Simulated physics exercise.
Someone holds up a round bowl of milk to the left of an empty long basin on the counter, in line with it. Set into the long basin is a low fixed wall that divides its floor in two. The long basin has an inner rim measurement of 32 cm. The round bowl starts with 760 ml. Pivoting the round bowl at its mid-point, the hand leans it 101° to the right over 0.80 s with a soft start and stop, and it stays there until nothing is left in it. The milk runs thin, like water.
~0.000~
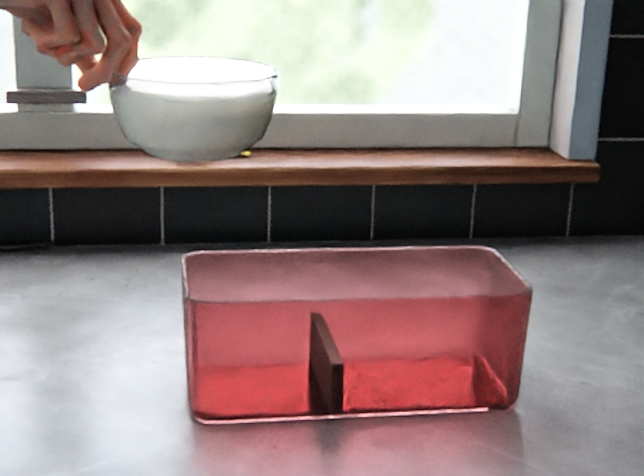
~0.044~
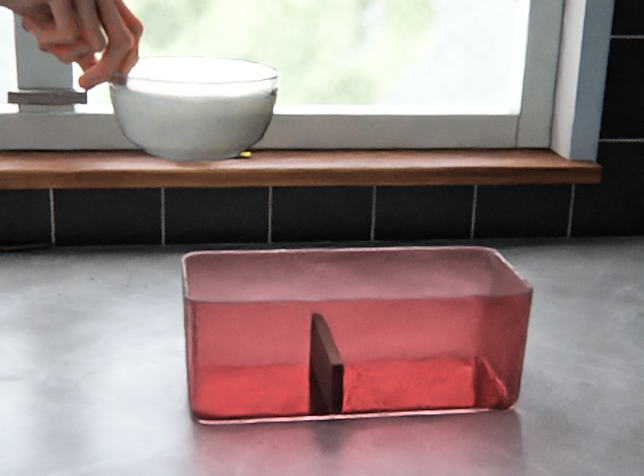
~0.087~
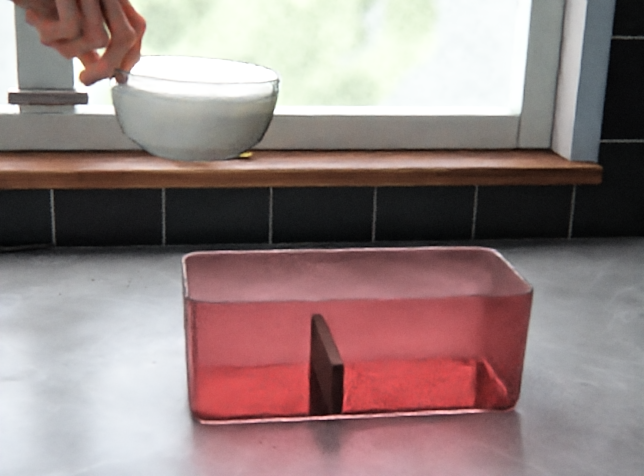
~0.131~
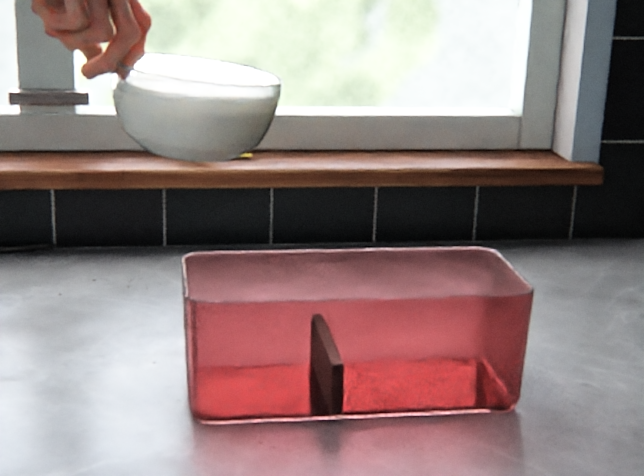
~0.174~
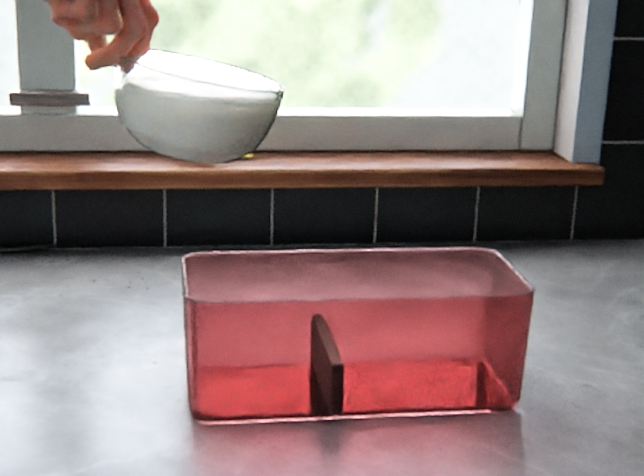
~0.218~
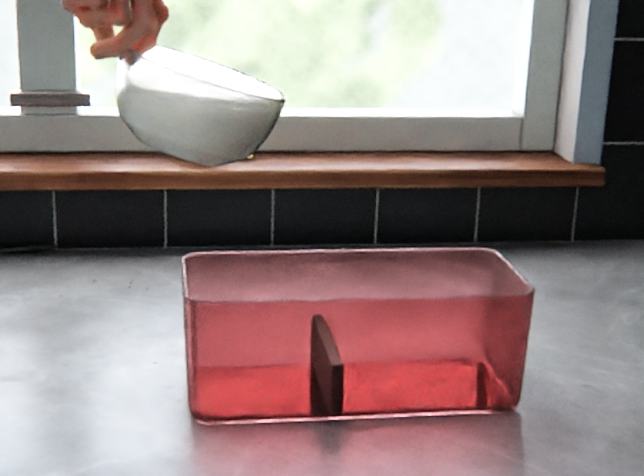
At first, a hand holds a round bowl of milk level in front of a window, above and to the left of a long reddish basin with a low divider on the counter. The hand then leans the bowl gradually to the right, its right rim dipping lower while the basin stays still.
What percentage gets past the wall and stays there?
About 63 per cent.
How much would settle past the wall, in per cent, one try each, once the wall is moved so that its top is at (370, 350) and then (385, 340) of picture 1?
The first try gives 15 percent and the second 5 percent.
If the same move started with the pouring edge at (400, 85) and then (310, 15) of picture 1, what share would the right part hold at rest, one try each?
I'd say 95 percent on the first go, 90 percent on the next.
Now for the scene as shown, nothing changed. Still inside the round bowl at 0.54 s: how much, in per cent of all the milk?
I'd estimate some 38 % remains.
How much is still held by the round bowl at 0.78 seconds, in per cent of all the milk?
Roughly 4 percent remains.
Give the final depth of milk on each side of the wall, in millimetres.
Some 16 mm on the left and some 20 mm on the right.
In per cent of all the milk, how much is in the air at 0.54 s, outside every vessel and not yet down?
It comes to roughly 46 per cent.
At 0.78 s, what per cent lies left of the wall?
Near 24 in a hundred.
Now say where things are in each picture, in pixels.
In the first frame, it leans 0°; its right rim is at (277, 72); the milk meets the walls at (112, 85) and (273, 85); the long basin's rim runs from (185, 278) to (513, 270); the wall's top is at (326, 338).
In the second frame, it leans 1°; its right rim is at (278, 73); the milk meets the walls at (112, 84) and (273, 85).
In the third frame, it leans 3°; its right rim is at (279, 76); the milk meets the walls at (114, 83) and (274, 87).
In the fourth frame, it leans 7°; its right rim is at (281, 81); the milk meets the walls at (115, 81) and (276, 88).
In the fifth frame, it leans 11°; its right rim is at (282, 89); the milk meets the walls at (118, 80) and (278, 90).
In the sixth frame, it leans 17°; its right rim is at (284, 98); the milk meets the walls at (120, 82) and (282, 91).
Then, 0.54 s in, the tilt is 77° and 38 per cent is still to pour, 2 is left of the wall and 14 right of it.
Then, 0.78 s in, the tilt is 101° and 4 per cent is still to pour, 25 is left of the wall and 63 right of it.
Then, 1.03 s in, the tilt is 101° and 0 per cent is still to pour, 36 is left of the wall and 63 right of it.
Then, 1.30 s in, the tilt is 101° and 0 per cent is still to pour, 36 is left of the wall and 63 right of it.
Finally, 36 per cent lies left of the wall, 63 right of it and 1 outside.
